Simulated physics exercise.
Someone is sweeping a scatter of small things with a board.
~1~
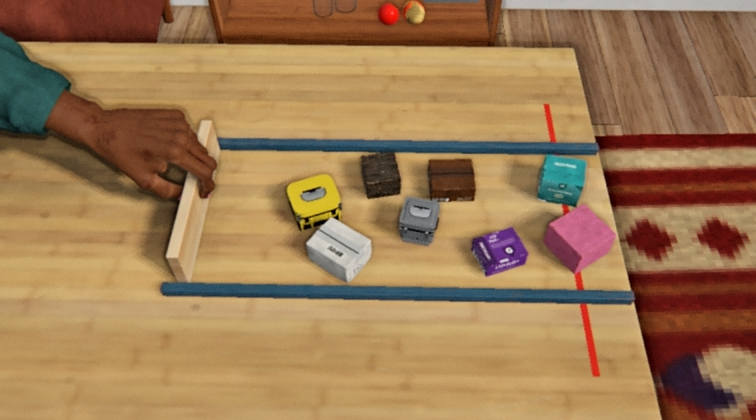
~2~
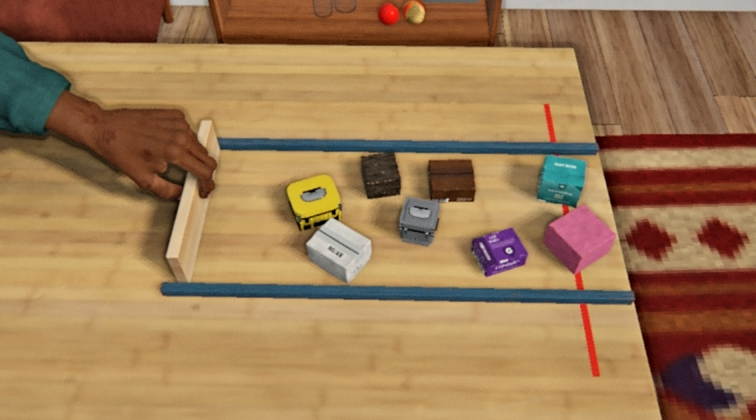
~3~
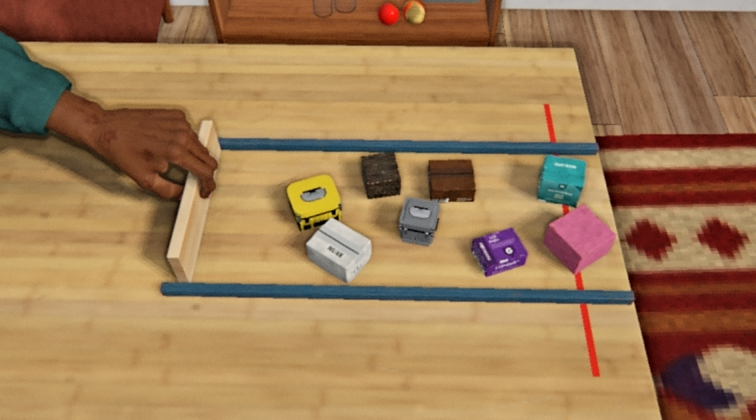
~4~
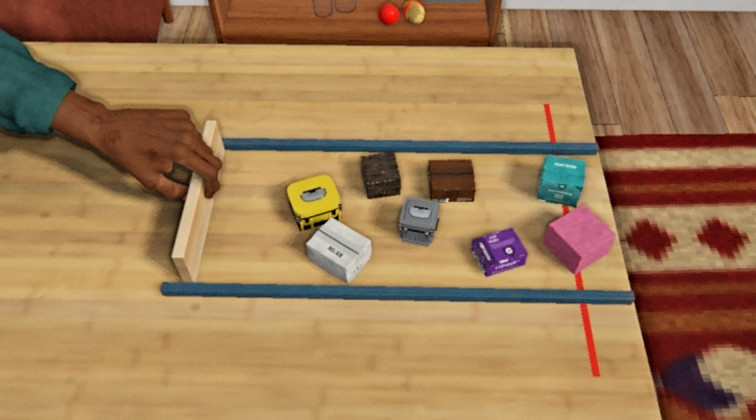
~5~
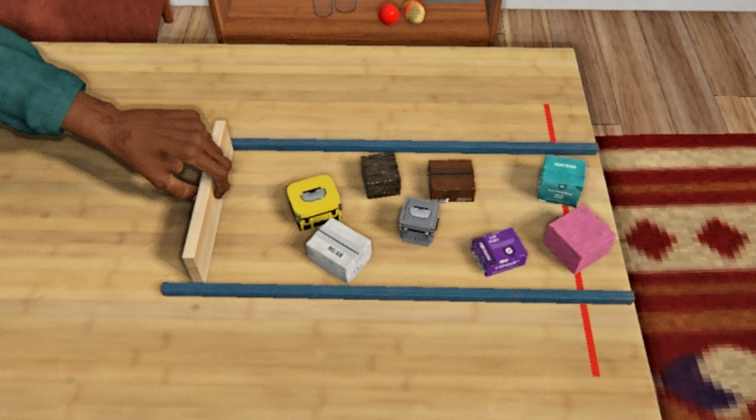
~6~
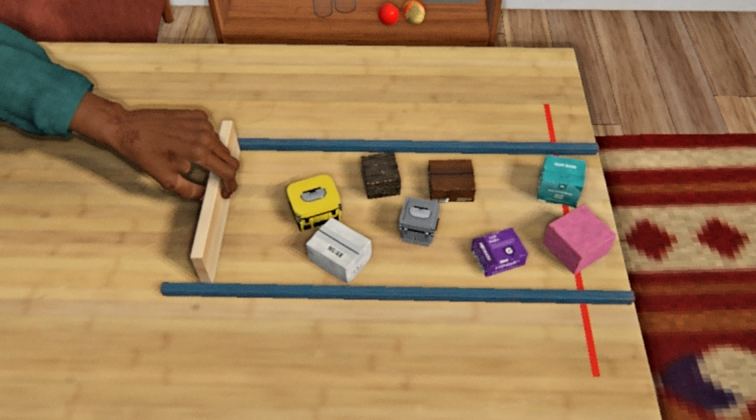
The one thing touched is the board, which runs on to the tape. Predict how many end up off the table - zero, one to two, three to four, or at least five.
Once the push stops, five or more will be gone from the table.
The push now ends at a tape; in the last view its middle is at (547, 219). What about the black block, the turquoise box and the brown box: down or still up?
Going one by one, the black block is not lost, the turquoise box ends up off, the brown box is not lost.
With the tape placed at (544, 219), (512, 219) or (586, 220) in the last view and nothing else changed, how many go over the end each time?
So, one try after another, the floor gets 2, then 1, then 5.
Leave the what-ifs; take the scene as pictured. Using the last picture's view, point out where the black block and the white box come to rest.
They end up close to (581, 180) and (601, 265).
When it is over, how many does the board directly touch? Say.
My count gives 3.
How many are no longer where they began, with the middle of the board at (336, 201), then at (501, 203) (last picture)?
That gives 2 for the first and 8 for the second.
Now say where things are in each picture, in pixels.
The first frame shows pink block (579, 239); turquoise box (561, 181); purple box (499, 252); board (196, 199); tape (568, 220).
The second frame shows turquoise box (561, 181); yellow case (314, 203).
The third frame shows purple box (499, 252); white box (339, 251).
The fourth frame shows pink block (579, 239); board (201, 199).
The fifth frame shows turquoise box (561, 181); black block (381, 175).
The sixth frame shows pink block (579, 239); turquoise box (561, 181); purple box (499, 252); board (217, 199); tape (568, 220).
Soon after, none off yet; pink block at rest near (579, 239); turquoise box at rest near (561, 181); purple box at rest near (499, 252).
In the end, the number that fall off is five or more; gone, grey case, brown box, purple box, turquoise box and pink block.
